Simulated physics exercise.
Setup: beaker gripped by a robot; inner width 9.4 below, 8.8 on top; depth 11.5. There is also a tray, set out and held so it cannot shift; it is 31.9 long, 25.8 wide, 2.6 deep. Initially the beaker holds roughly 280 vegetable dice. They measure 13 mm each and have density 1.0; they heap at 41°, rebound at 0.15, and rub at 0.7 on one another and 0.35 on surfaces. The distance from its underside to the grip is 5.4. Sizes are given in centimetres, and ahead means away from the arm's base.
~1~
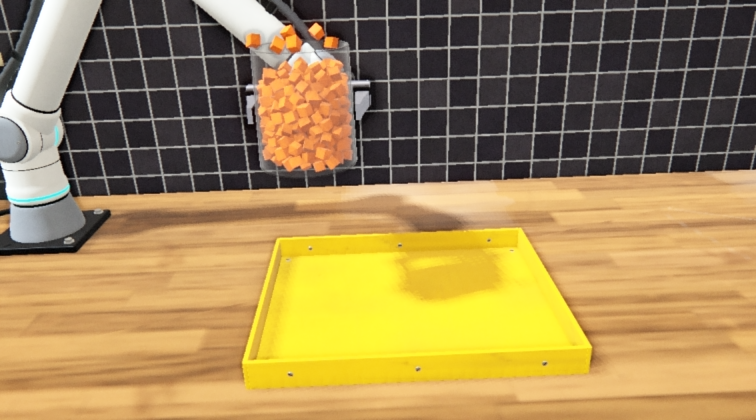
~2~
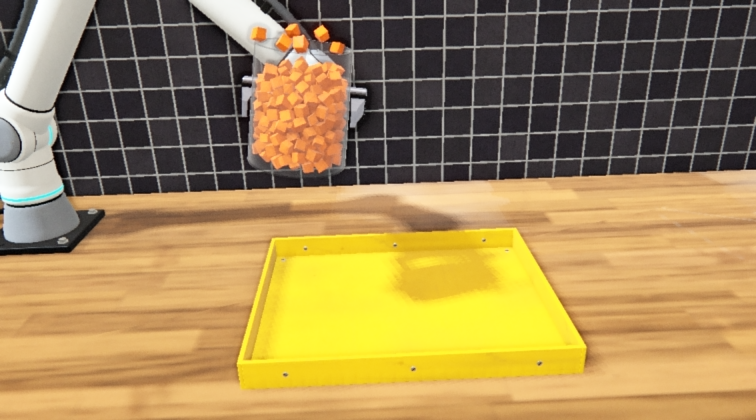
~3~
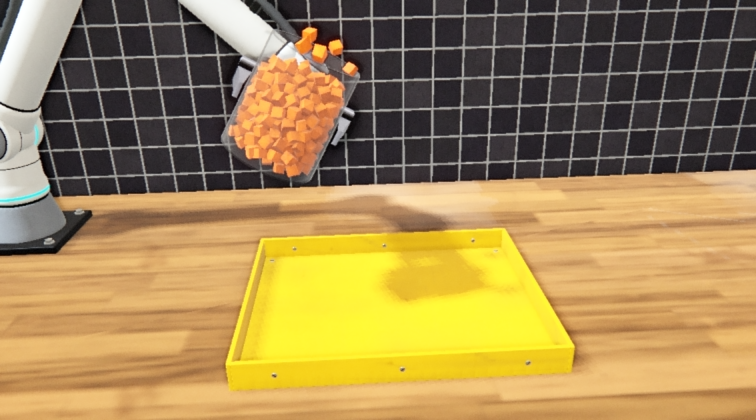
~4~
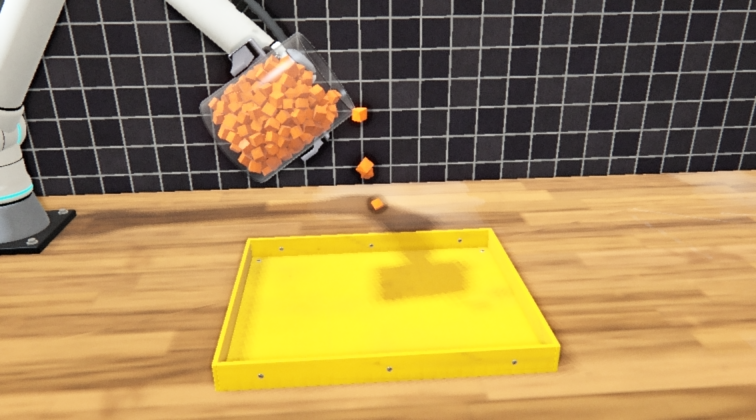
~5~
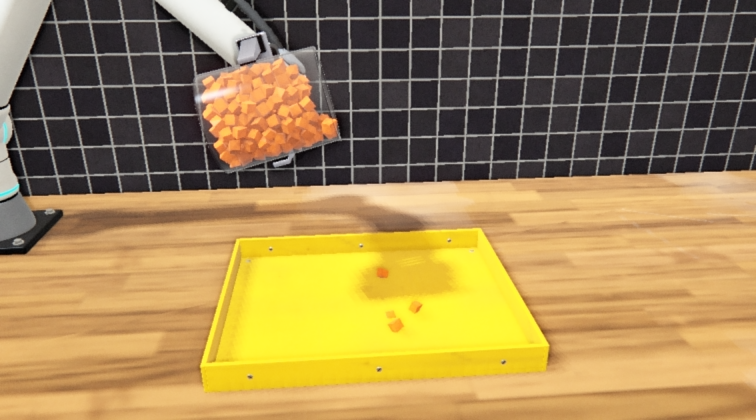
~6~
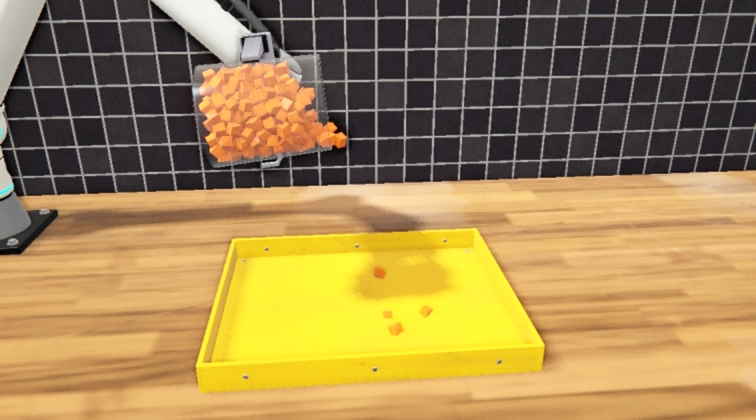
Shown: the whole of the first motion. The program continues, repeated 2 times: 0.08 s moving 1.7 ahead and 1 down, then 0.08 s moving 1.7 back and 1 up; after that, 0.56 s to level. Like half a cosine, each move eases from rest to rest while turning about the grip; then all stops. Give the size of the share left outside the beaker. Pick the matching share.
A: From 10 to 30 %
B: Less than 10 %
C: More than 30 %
From 10 to 30 %.
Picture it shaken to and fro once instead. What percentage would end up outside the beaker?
Probably about 15 in a hundred.
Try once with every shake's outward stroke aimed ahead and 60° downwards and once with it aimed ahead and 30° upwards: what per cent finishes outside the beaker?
You'd get about 5 per cent with the first setting and about 35 per cent with the second.
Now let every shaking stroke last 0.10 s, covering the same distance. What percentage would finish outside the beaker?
It would come to around 10 %.
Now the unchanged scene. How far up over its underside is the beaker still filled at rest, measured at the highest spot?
Height at rest: Approx. 11.0 cm.
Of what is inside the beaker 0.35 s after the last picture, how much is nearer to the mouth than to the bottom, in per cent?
Some 40 percent is in that half.
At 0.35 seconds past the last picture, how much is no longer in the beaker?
By then near 15 % is out.
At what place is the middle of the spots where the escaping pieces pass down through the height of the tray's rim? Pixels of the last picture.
Around (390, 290).
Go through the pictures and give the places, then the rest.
The beaker middle at (305, 108), level; upper third of the load around (302, 86), from x 255 to 345, top at y 30; 282 in the beaker, in the first picture.
The beaker middle at (300, 108), tilted 8° forward; upper third of the load around (300, 86), from x 260 to 340, top at y 30, in the second picture.
The beaker middle at (291, 108), tilted 29° forward; upper third of the load around (289, 88), from x 235 to 350, top at y 35, in the third picture.
The beaker middle at (279, 109), tilted 55° forward; upper third of the load around (273, 90), from x 215 to 375, top at y 65; 278 in the beaker, 4 in flight or on a rim, in the fourth picture.
The beaker middle at (269, 110), tilted 76° forward; upper third of the load around (259, 89), from x 210 to 415, top at y 65; 278 in the beaker, 4 in the tray, in the fifth picture.
The beaker middle at (265, 110), tilted 84° forward; upper third of the load around (250, 89), from x 205 to 425, top at y 70; 278 in the beaker, 4 in the tray, in the sixth picture.
Then, 0.35 s on, tilted 83° forward, highest piece 26 above the table; 240 in the beaker, 22 in the tray, 20 in flight or on a rim.
Then, 0.70 s on, tilted 19° forward, highest piece 28 above the table; 232 in the beaker, 49 in the tray, 1 in flight or on a rim.
Then, 1.08 s on, level, highest piece 29 above the table; 232 in the beaker, 50 in the tray.
Then, 2.13 s on, level, highest piece 29 above the table; 232 in the beaker, 50 in the tray.
In the end, 232 in the beaker, 50 in the tray. That is 18 % outside the beaker.
